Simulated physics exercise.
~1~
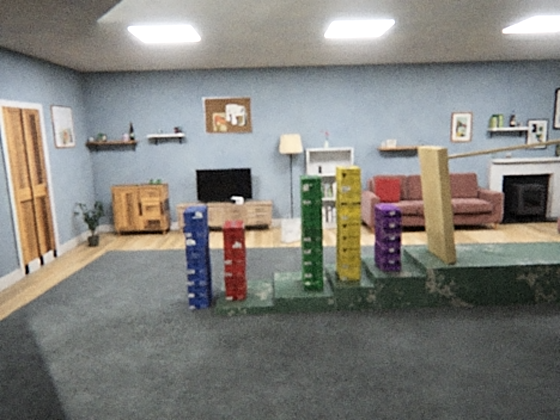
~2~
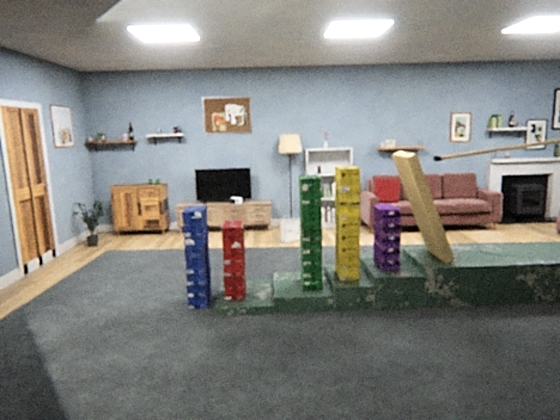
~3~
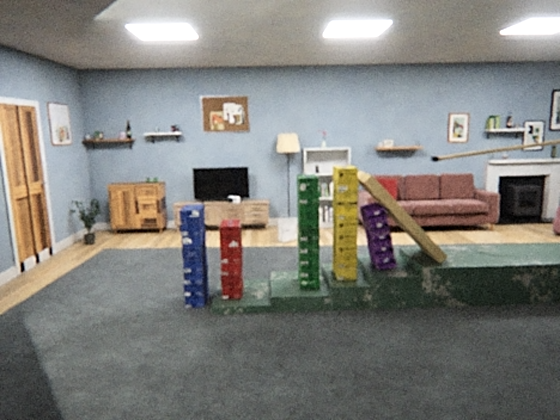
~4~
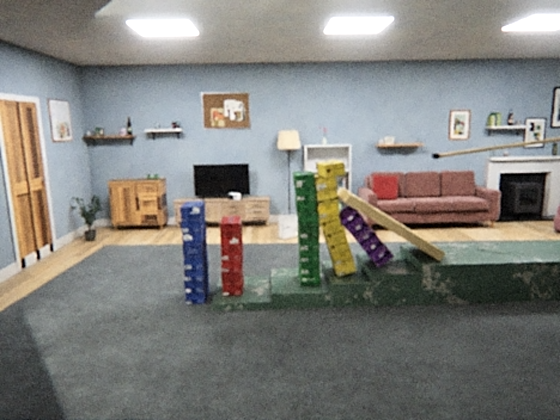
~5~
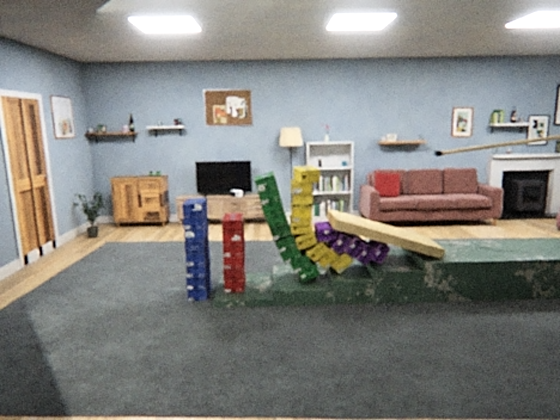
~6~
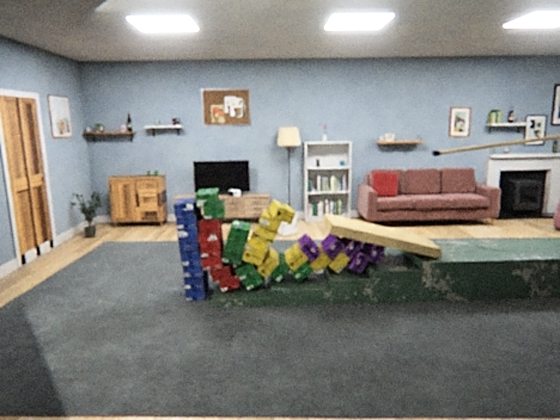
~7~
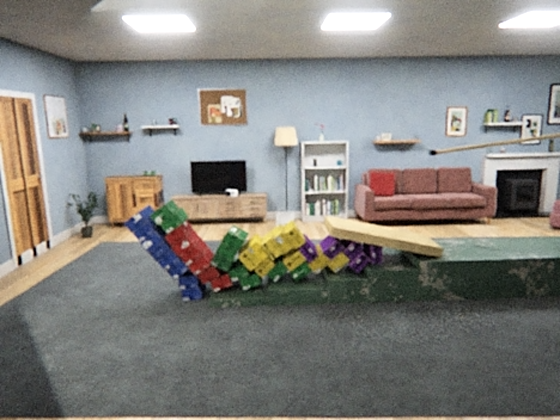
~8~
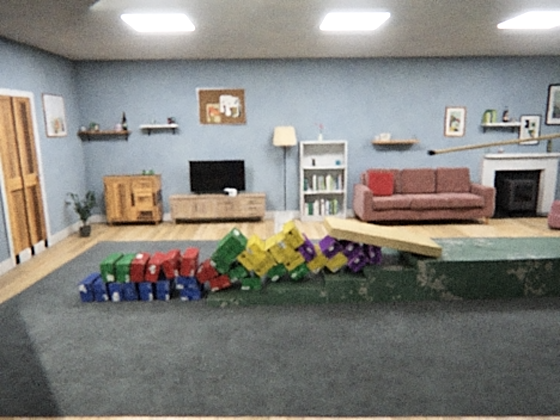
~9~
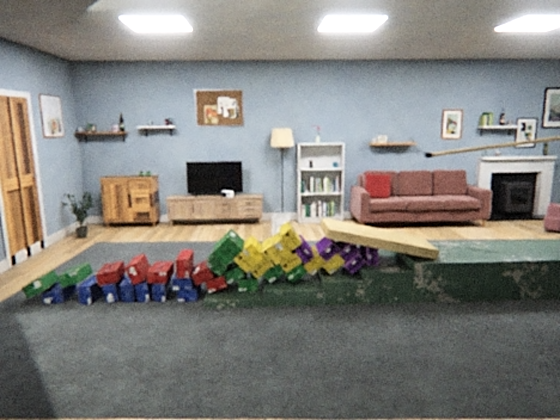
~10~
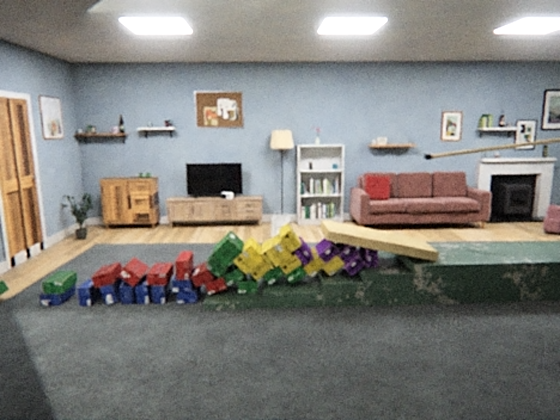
We see a plank on green steps tip left onto stacked purple boxes, which topple the yellow, green, red and blue columns in turn, leaving the boxes heaped along the steps and strewn across the grey floor to the left, the plank resting slanted on the pile.
